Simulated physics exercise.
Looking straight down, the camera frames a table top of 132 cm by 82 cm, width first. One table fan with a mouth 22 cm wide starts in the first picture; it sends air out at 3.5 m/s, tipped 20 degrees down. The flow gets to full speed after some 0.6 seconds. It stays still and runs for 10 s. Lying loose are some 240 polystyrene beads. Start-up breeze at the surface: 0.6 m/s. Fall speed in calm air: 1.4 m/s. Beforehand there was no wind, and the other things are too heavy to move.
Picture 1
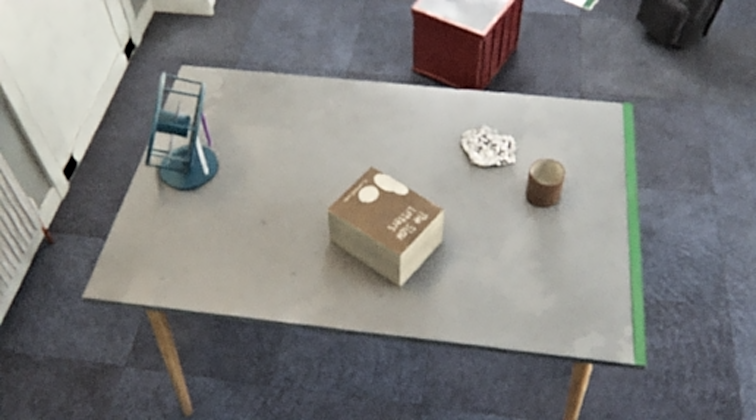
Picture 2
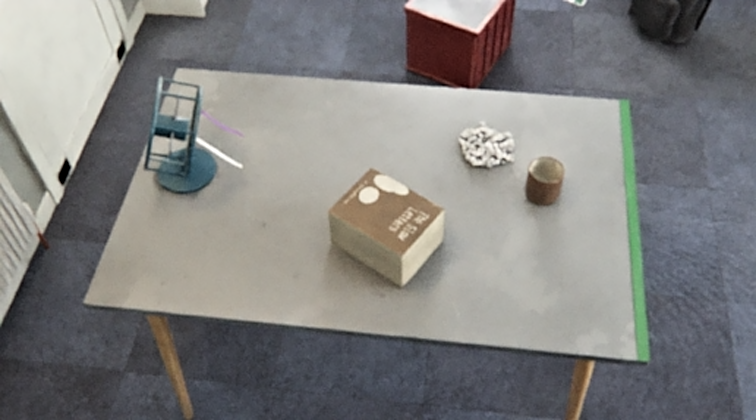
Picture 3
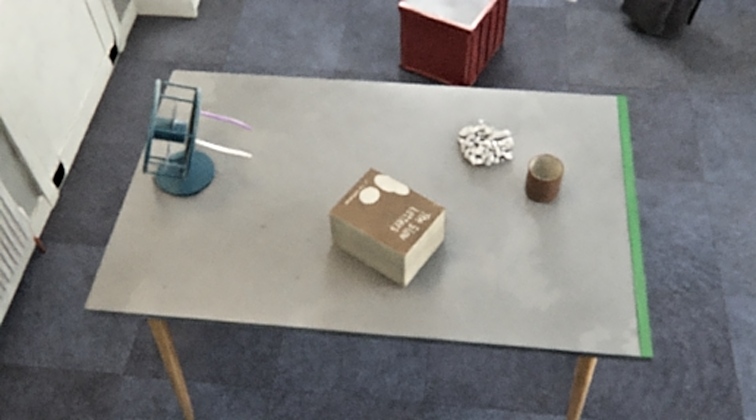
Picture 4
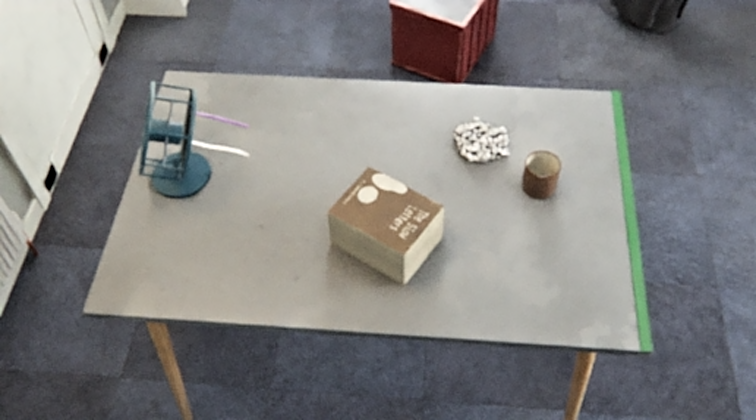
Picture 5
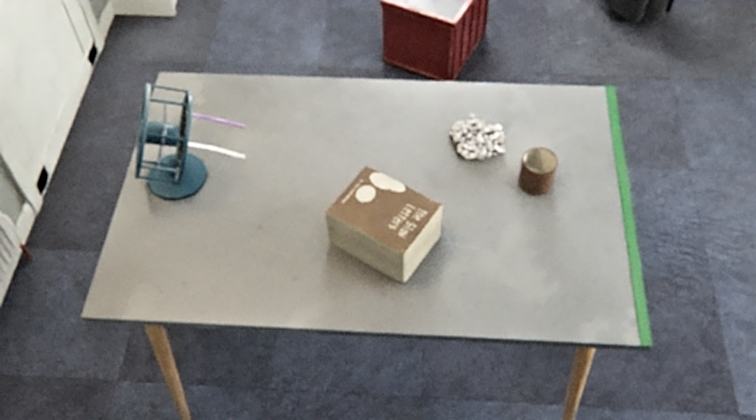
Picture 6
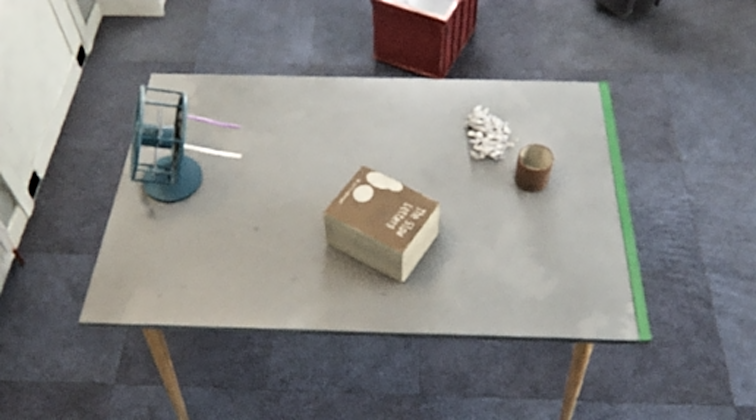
A grey table with a green right edge stands on blue-grey carpet, seen from above at an angle as the camera drifts slowly. A teal fan sits at the left, a brown-and-cream book in the middle, white beads and a brown mug at the right, and a red container behind. Ribbons at the fan lift and stream rightward, then the heaped beads shift and spread slightly.
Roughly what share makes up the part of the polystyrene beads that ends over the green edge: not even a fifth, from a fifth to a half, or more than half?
It is more than half.
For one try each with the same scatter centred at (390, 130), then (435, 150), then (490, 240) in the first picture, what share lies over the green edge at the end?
Results, one try each: 3 %, 60 %, 40 %.
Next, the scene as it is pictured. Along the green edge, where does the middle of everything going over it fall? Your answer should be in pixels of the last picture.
Median crossing, approx. (614, 122).
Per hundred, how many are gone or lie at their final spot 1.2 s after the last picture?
100 %.
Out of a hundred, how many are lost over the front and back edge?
Roughly 0 per cent at the front edge and 15 per cent at the back edge.
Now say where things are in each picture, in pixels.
In the first frame, the middle of the polystyrene beads is near (488, 149), none has stirred yet and the mouth of the table fan is at (175, 124).
In the second frame, the middle of the polystyrene beads is near (487, 147), none has stirred yet and the green edge is centred on (638, 216).
In the third frame, the middle of the polystyrene beads is near (486, 145), none has stirred yet, the top of a mug is at (546, 167) and the top of a book is at (387, 210).
In the fourth frame, the middle of the polystyrene beads is near (482, 142) and none has stirred yet.
In the fifth frame, the middle of the polystyrene beads is near (478, 140) and none has stirred yet.
In the sixth frame, the middle of the polystyrene beads is near (487, 134), the farthest in sight from the table fan is at (516, 140) and about 85 % have left their places.
Then, 1.2 s after the last picture the count stands so, 84 % are over the green edge.
Then, 2.4 s after the last picture the count stands so, 84 % are over the green edge.
Then, 4.7 s after the last picture the count stands so, 84 % are over the green edge.
Then, 9.2 s after the last picture, at the end, 84 % are over the green edge.
